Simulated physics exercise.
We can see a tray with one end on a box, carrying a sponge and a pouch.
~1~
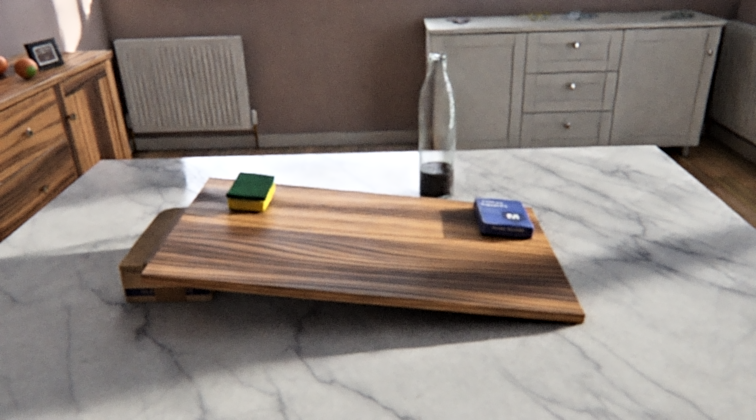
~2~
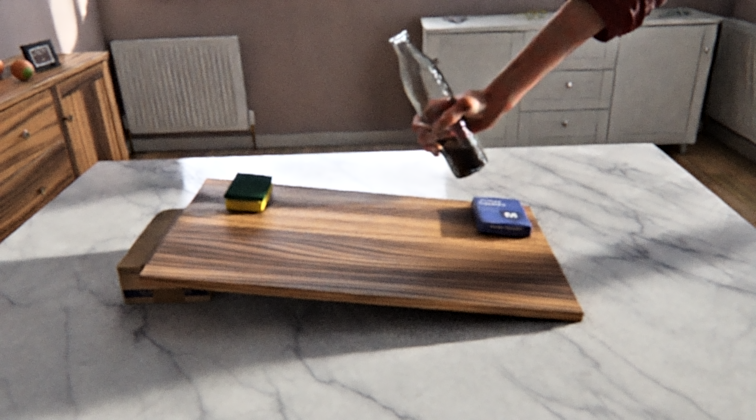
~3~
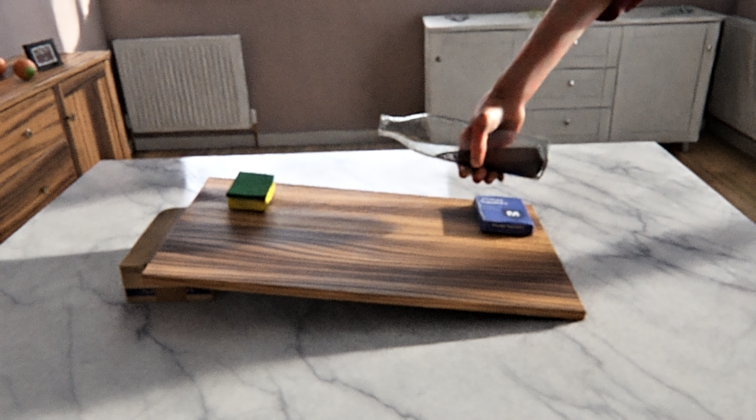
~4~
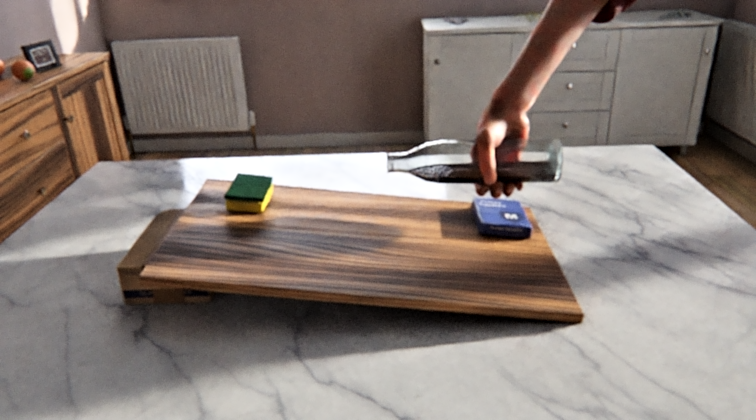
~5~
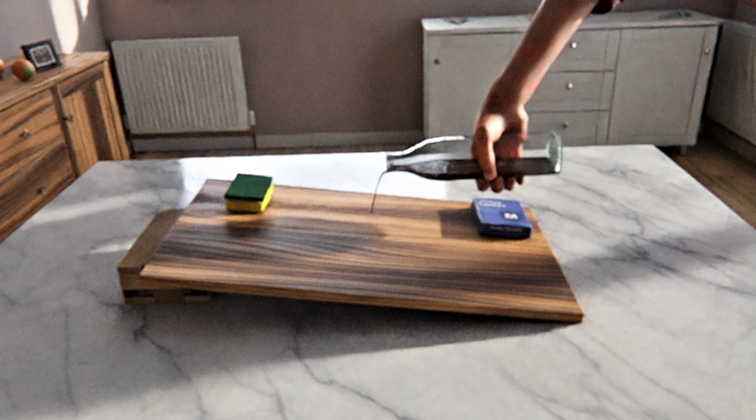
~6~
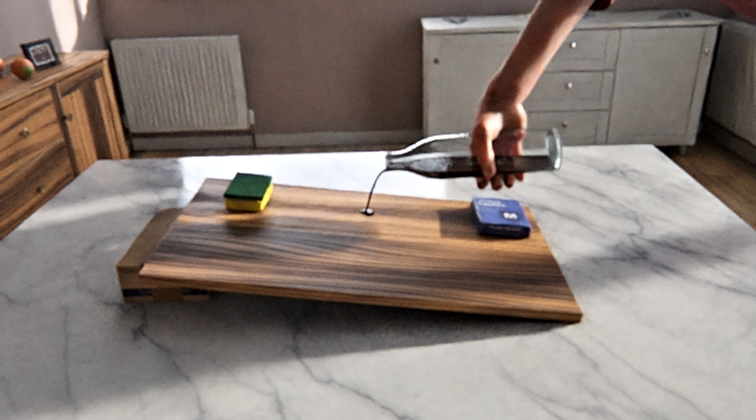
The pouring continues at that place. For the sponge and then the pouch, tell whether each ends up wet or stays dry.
Sponge: Stays dry; pouch: Ends up wet.
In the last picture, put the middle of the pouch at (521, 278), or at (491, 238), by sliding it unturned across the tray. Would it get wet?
Place one: It is left alone; place two: It is overrun.
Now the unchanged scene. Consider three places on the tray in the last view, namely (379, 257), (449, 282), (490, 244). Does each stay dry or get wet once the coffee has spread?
So, first left alone, next left alone, and last got to.
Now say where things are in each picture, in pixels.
The tray slopes down to the right; bottle (437, 125) about a quarter full; sponge (252, 192); pouch (503, 217), in the first frame.
Bottle (435, 103) tipped 30° with all of its load; sponge (250, 192), in the second frame.
Bottle (460, 142) tipped 75° with all of its load; pouch (503, 214), in the third frame.
The tray slopes down to the right; bottle (469, 162) tipped 90° with all of its load; sponge (250, 193), in the fourth frame.
The first of it lands; bottle (469, 158) tipped 90° with all of its load; pouch (501, 217), in the fifth frame.
The first of it lands; bottle (468, 156) tipped 95° with all of its load; sponge (249, 192); pouch (500, 216), in the sixth frame.
A moment on, it runs down to the right; the sponge is untouched; the pouch is untouched.
Further on, it runs down to the right and off the end; the sponge is untouched; the pouch is reached.
When it is over, it runs down to the right and off the end; the sponge is untouched; the pouch is reached.
